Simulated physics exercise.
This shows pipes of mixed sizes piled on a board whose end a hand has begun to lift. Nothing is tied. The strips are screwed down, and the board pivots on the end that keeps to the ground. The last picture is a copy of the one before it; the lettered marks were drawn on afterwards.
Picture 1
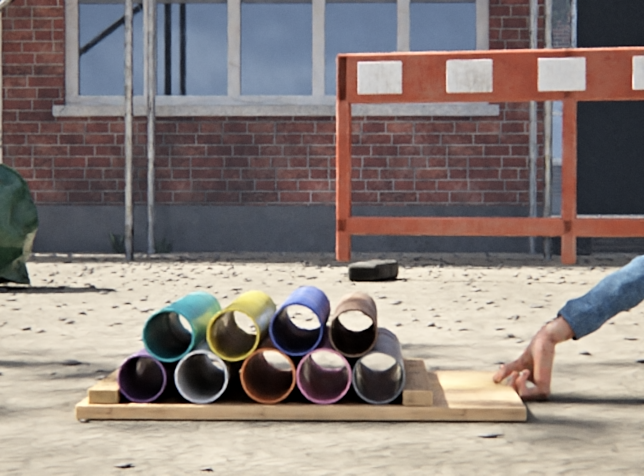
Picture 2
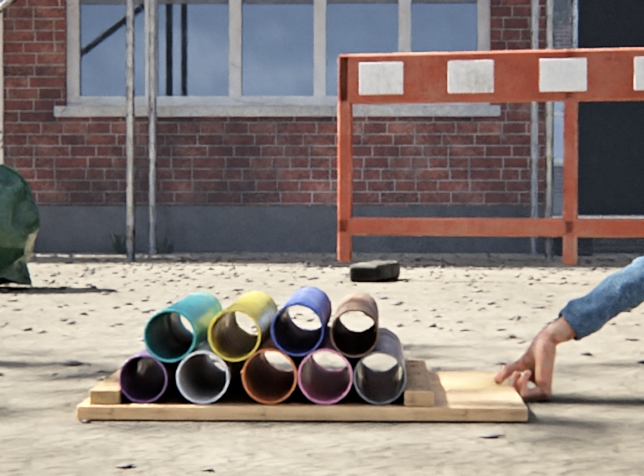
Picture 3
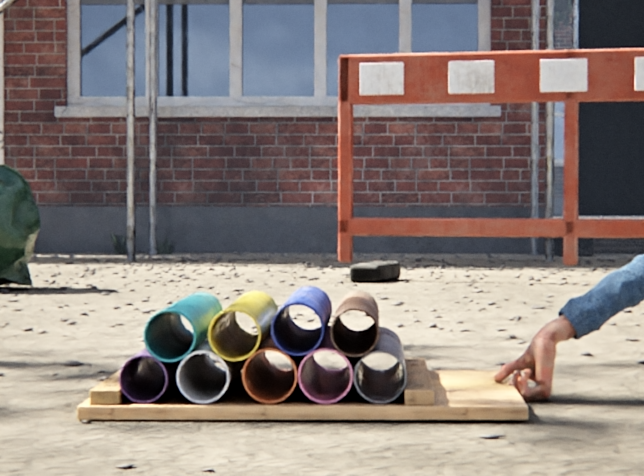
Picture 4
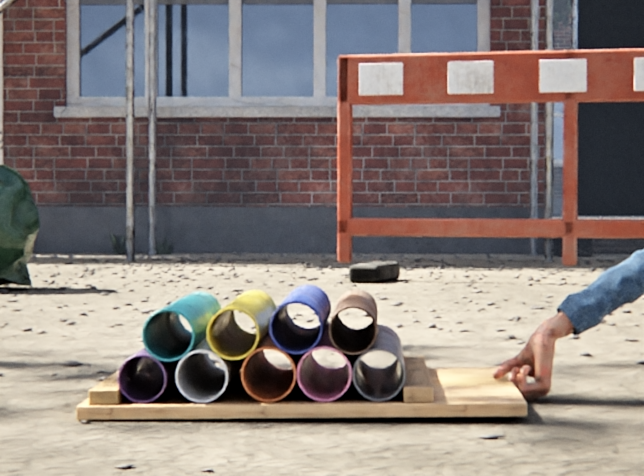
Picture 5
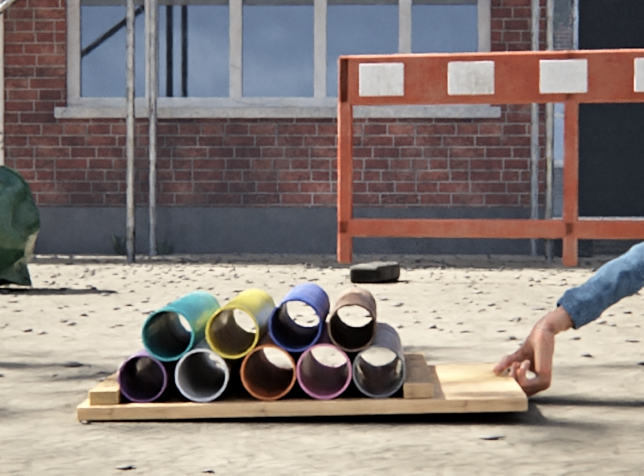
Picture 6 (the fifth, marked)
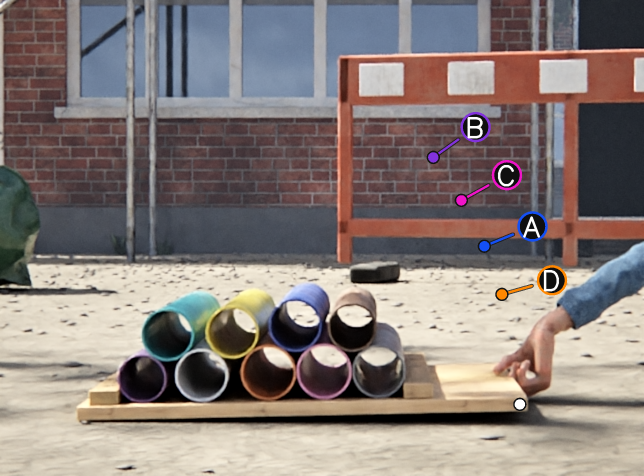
At the start, nine colourful pipes lie stacked in two rows on a wooden board on the ground, while a hand at the right grips its end. The hand then raises that end very slightly, and the pipes keep their places in the pile.
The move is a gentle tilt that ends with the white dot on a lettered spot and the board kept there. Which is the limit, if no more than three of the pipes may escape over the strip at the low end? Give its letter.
Mark C is as high as it can go.
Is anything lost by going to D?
No.
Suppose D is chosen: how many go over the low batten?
With D, none.
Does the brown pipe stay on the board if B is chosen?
No.
On the marked copy, A at (485, 246); B at (433, 157); C at (462, 200); D at (502, 294); the white dot at (520, 404).
With C. Early on, board at 17°.
Further on, board at 29°.
At the end, board at 29°, two over the low batten (turquoise, yellow).
As for the rest, A none over the low batten; B four over the low batten (brown, turquoise, blue, yellow); D none over the low batten.
